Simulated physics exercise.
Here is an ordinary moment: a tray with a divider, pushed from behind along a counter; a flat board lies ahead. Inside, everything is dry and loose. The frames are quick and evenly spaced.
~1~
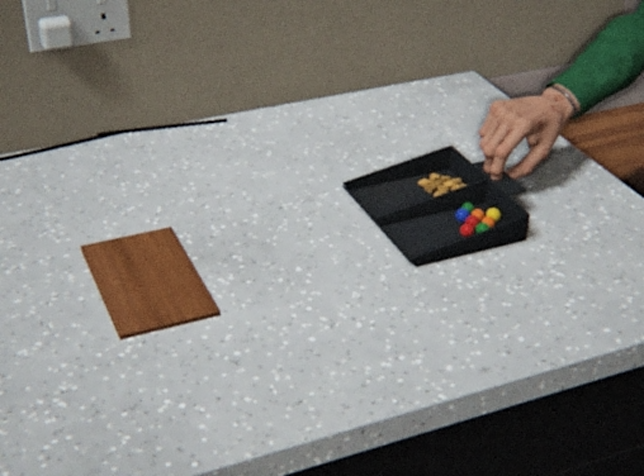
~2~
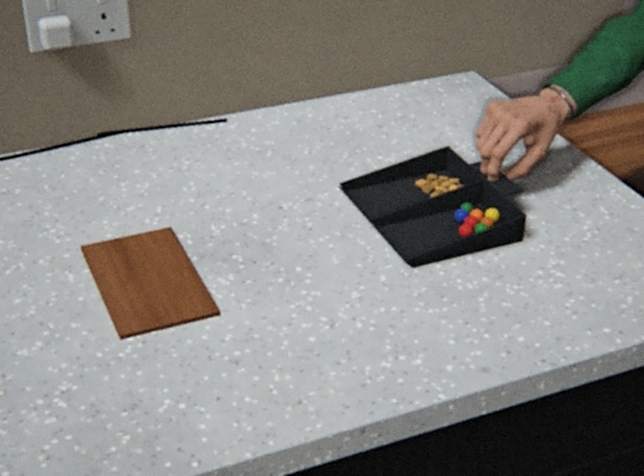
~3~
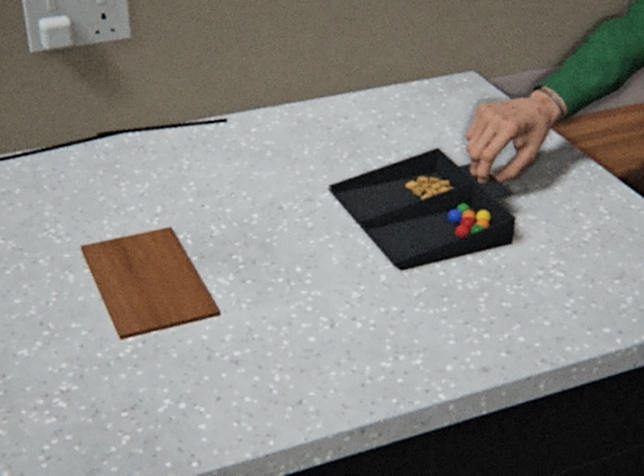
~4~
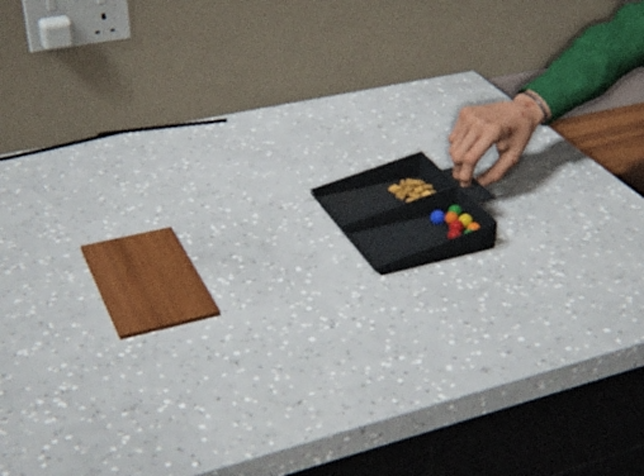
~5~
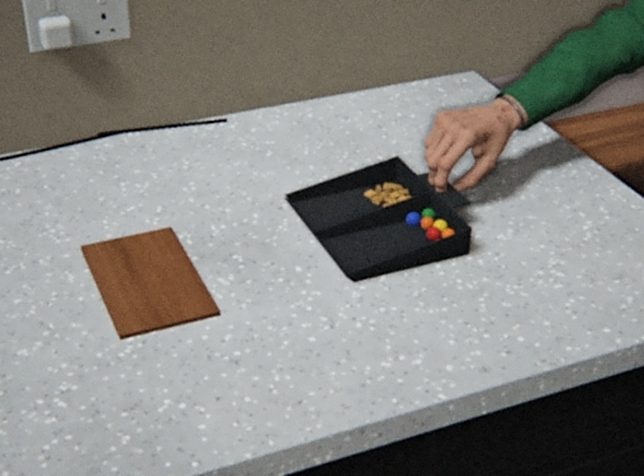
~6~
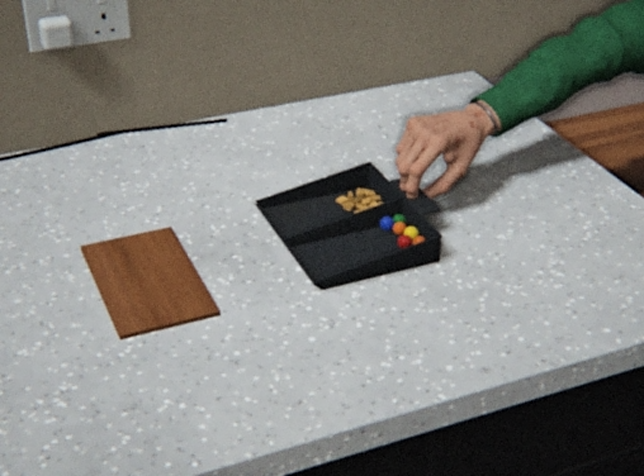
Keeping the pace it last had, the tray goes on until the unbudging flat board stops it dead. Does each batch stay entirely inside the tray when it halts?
Nearer batch - no, some is thrown out; farther batch - yes, it all stays inside.
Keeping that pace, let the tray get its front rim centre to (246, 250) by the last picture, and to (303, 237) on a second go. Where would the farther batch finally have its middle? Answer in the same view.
Near (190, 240) in the first try and near (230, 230) in the second.
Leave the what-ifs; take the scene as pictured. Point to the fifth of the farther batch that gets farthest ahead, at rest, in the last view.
Roughly (190, 239).
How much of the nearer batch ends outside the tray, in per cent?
Some 40 %.
Then, 0.08 s later than the last frame, tray still sliding, front rim near (240, 251); nearer batch all inside; farther batch all inside.
Then, 0.26 s later than the last frame, tray stopped at the flat board; nearer batch all inside, moved towards the front rim; farther batch all inside, moved towards the front rim.
Then, 0.47 s later than the last frame, tray stopped at the flat board; nearer batch roughly a third out of the tray; farther batch all inside, moved towards the front rim.
When it is over, tray stopped at the flat board; nearer batch roughly a third out of the tray; farther batch all inside, moved towards the front rim.
